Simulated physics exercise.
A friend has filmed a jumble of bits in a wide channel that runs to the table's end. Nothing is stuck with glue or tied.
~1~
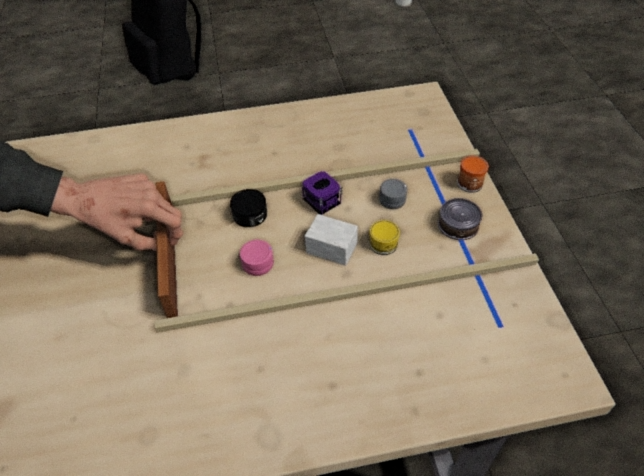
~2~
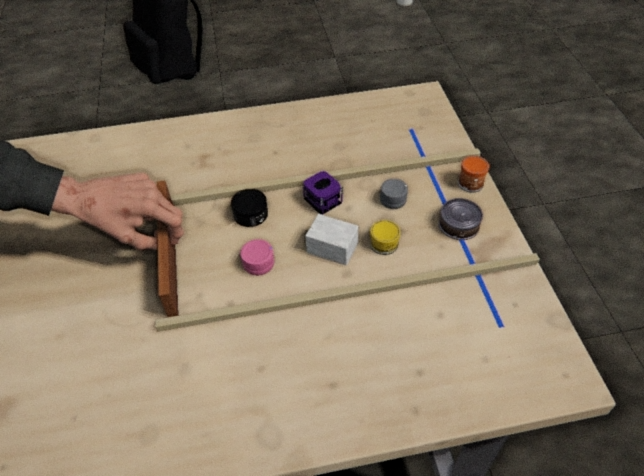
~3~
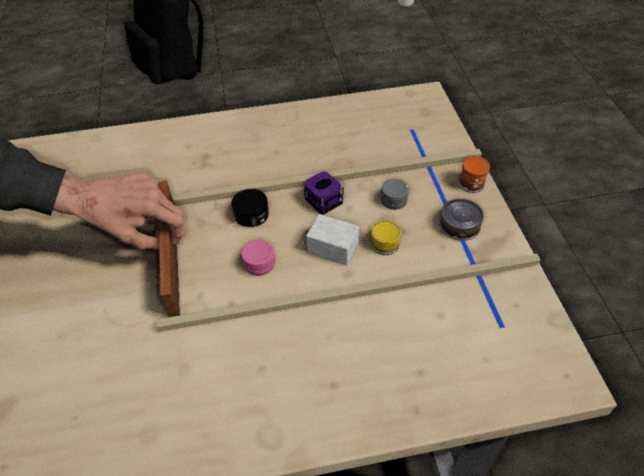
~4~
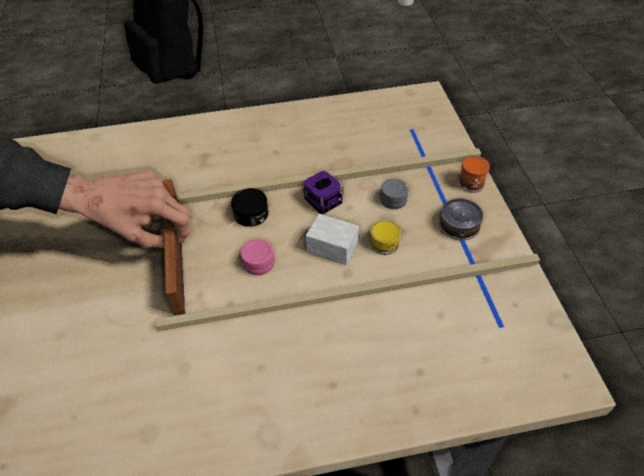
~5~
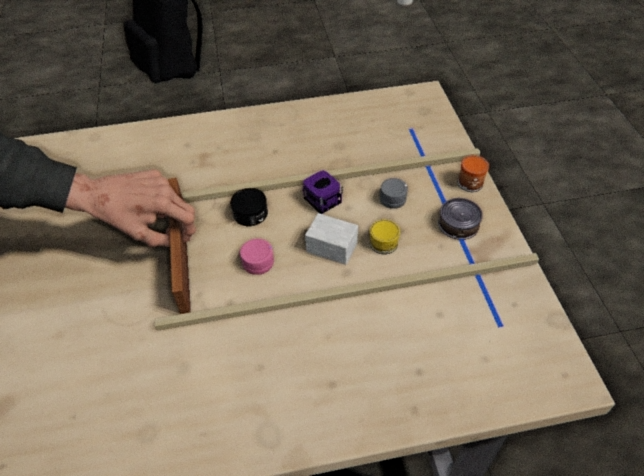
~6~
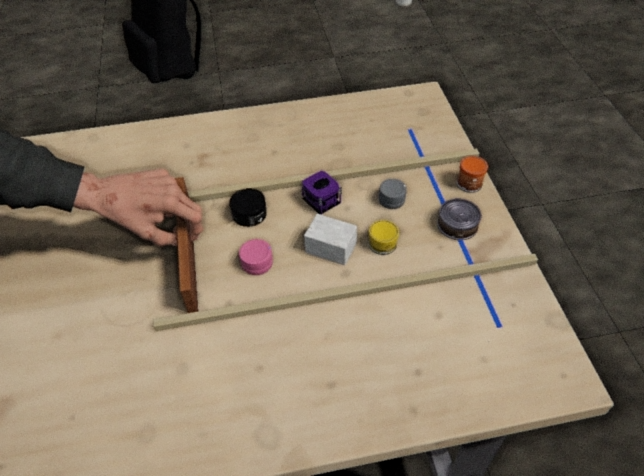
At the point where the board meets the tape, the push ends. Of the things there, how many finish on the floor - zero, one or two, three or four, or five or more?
One or two finish on the floor.
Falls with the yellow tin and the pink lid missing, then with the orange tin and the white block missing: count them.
You'd get 1 in the first case and 0 in the second one.
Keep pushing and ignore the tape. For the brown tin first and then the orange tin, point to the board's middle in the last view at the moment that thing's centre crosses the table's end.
For the brown tin, about (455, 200); for the orange tin, about (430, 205).
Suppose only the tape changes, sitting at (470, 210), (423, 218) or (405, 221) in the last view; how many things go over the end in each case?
Per try: 4; 0; 0.
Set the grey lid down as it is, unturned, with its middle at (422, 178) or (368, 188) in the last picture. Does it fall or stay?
Well, the grey lid fails to stay the first time and fails to stay the second time.
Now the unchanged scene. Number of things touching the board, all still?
That makes 3.
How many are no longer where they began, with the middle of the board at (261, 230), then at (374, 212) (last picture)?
One spot: 2. Other spot: 6.
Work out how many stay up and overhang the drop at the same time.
Result: 2.
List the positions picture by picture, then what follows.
Orange tin (472, 174); brown tin (460, 219); grey lid (393, 194); board (166, 247); tape (449, 214), in the first frame.
Brown tin (460, 219); board (167, 246), in the second frame.
Grey lid (395, 194); yellow tin (385, 238), in the third frame.
Orange tin (473, 174); pink lid (258, 257), in the fourth frame.
Brown tin (460, 219); white block (332, 239), in the fifth frame.
Orange tin (472, 175); brown tin (459, 219); grey lid (393, 194); board (186, 242); tape (448, 214), in the sixth frame.
Soon after, none off yet; orange tin at rest near (472, 175); brown tin at rest near (459, 219); grey lid at rest near (393, 194).
Then, none off yet; orange tin at rest near (472, 175); brown tin at rest near (459, 219); grey lid moving near (400, 196).
Further on, none off yet; orange tin at rest near (472, 175); brown tin moved a little near (473, 218); grey lid moved well along near (439, 193).
At rest, the number that fall off is one or two; fallen, orange tin.
